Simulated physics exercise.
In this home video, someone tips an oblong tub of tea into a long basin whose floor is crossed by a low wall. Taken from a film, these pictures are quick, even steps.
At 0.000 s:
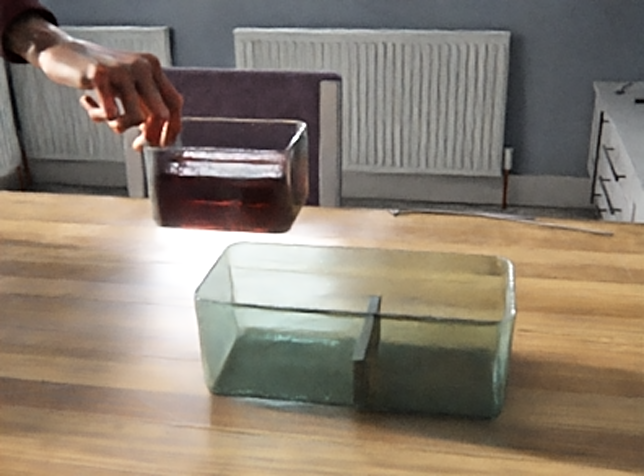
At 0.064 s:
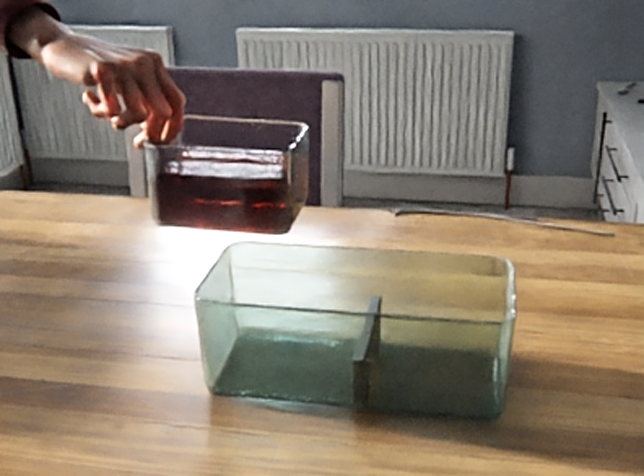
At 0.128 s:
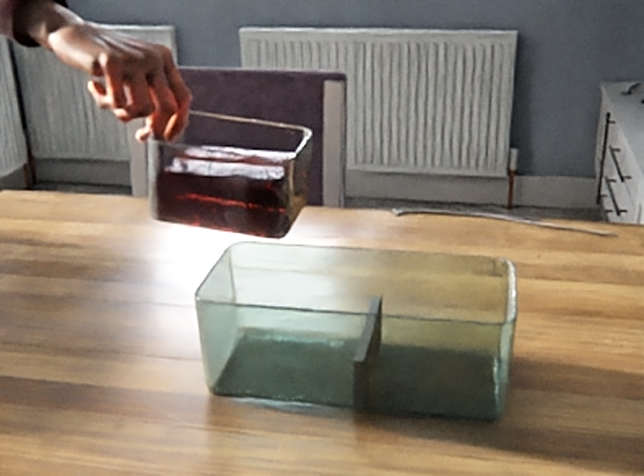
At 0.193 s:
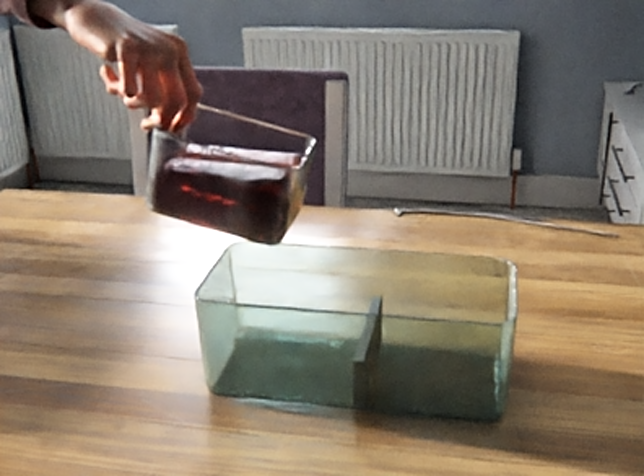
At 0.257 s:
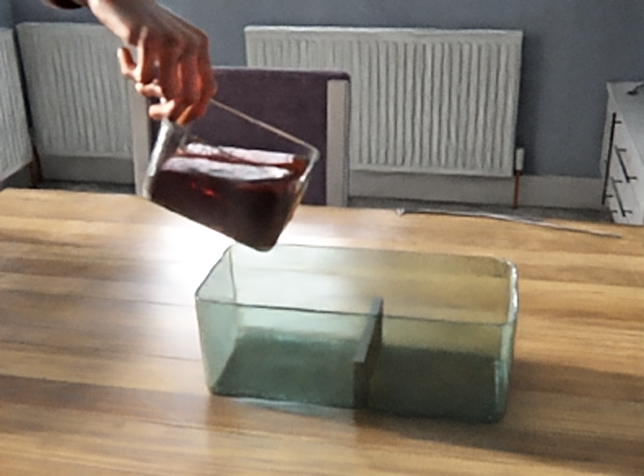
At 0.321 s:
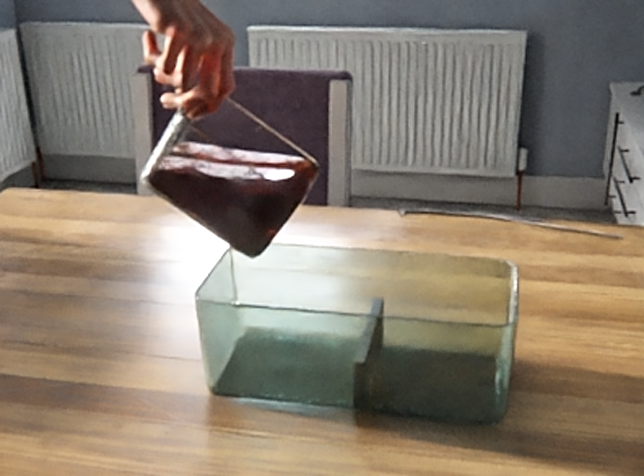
A hand tilts a glass tub of dark red liquid rightward above a divided glass basin.
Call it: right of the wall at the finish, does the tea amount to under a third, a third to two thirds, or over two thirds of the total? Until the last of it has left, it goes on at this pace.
Under a third of the total.
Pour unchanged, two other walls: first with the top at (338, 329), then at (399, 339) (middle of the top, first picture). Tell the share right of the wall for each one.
In turn some 60 and 5 in a hundred.
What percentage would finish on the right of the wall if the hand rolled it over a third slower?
Roughly 30 percent.
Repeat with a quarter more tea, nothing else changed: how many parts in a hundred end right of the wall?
Near 35 %.
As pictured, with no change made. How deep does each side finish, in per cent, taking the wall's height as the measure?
Roughly 50 left of the wall, roughly 10 right of it.
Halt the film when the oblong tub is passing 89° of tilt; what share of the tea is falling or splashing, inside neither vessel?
Roughly 30 percent.
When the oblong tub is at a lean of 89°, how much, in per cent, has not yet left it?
35 per cent, approximately.
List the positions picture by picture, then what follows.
Tilt 0°; pouring edge (298, 139); surface from (167, 160) to (297, 165); the long basin's rim runs from (211, 270) to (513, 290); the wall's top is at (368, 326), in the first picture.
Tilt 2°; pouring edge (299, 141); surface from (168, 159) to (299, 167), in the second picture.
Tilt 6°; pouring edge (303, 147); surface from (169, 159) to (301, 167), in the third picture.
Tilt 14°; pouring edge (307, 157); surface from (169, 158) to (303, 169), in the fourth picture.
Tilt 24°; pouring edge (310, 170); surface from (167, 157) to (307, 171), in the fifth picture.
Tilt 35°; pouring edge (311, 185); surface from (162, 154) to (313, 174); 1 per cent is over the edge, in the sixth picture.
A moment on, the oblong tub is tipped on its side and 34 per cent is still to pour, 27 is left of the wall and 11 right of it.
Next, the oblong tub is tipped right over and 11 per cent is still to pour, 66 is left of the wall and 18 right of it.
Then the oblong tub is tipped right over and 2 per cent is still to pour, 77 is left of the wall and 18 right of it.
Later the oblong tub is tipped right over and 0 per cent is still to pour, 80 is left of the wall and 18 right of it.
At rest 80 per cent lies left of the wall, 18 right of it and 2 outside.
